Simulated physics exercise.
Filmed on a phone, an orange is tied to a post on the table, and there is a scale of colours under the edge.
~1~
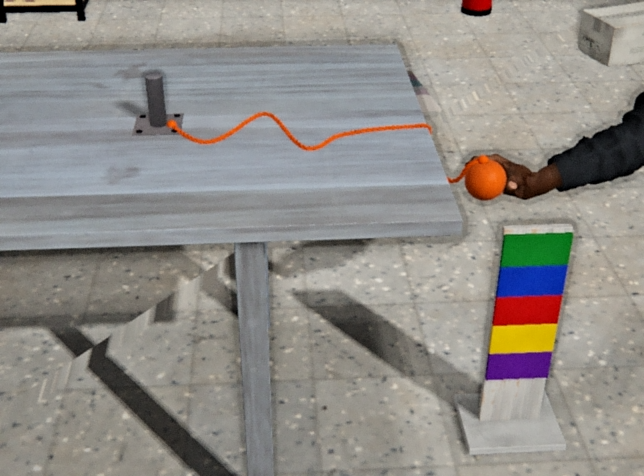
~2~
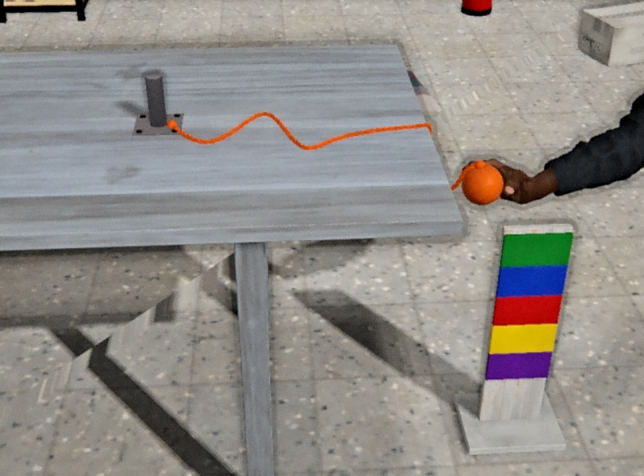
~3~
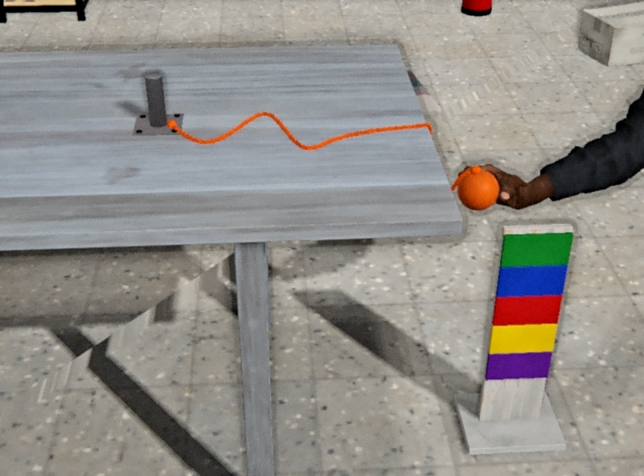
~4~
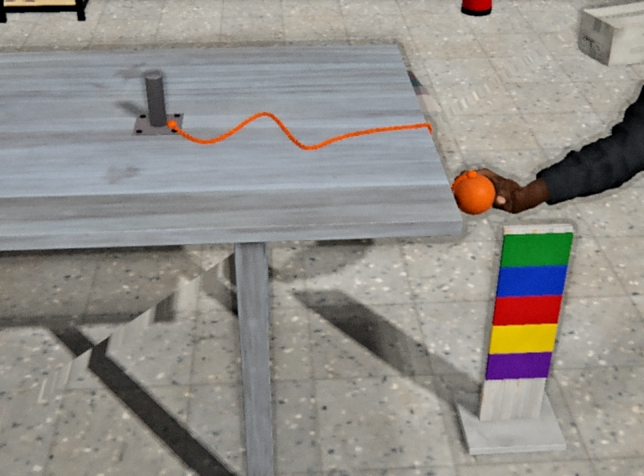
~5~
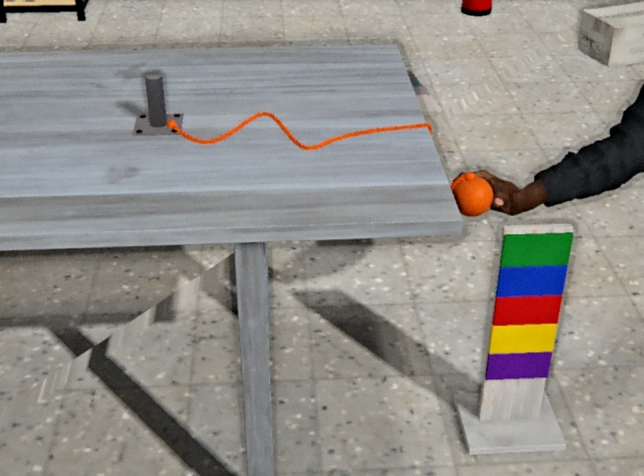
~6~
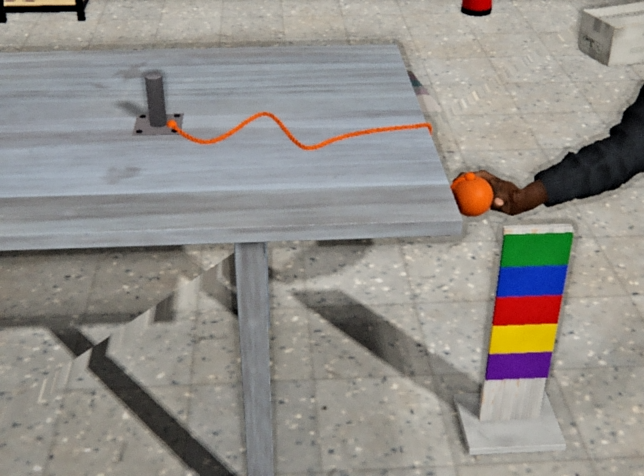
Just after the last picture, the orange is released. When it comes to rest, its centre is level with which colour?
The yellow one.
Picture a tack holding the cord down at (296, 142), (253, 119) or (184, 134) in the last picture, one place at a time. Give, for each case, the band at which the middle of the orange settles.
Answer: Blue, red and yellow, in that order.
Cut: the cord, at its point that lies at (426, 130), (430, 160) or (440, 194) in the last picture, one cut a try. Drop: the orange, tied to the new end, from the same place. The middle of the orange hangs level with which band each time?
It would be green; blue; red.
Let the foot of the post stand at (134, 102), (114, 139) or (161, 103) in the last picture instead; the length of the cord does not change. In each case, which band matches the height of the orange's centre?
Red; red; yellow.
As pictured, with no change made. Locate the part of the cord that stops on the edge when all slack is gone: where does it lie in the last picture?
That point sits at about (329, 142).
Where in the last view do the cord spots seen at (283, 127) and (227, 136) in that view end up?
The first lands at (353, 126), while the second lands at (255, 125).
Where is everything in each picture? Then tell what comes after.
The first frame shows orange (485, 180); green (537, 251); blue (532, 282); red (528, 312); yellow (523, 340); purple (519, 367).
The second frame shows orange (482, 185); cord through (193, 140) (253, 118) (298, 144) (369, 132) (429, 153).
The third frame shows orange (478, 190).
The fourth frame shows orange (474, 194); cord through (193, 140) (253, 118) (298, 144) (369, 132) (430, 151).
The fifth frame shows orange (472, 196).
The sixth frame shows orange (472, 196); cord through (193, 140) (253, 118) (298, 144) (369, 132) (429, 152).
A little later, orange near (435, 320); level with red.
Next, orange near (391, 327); level with yellow.
When it is over, orange near (410, 332); level with yellow. Its middle rests at the yellow band.
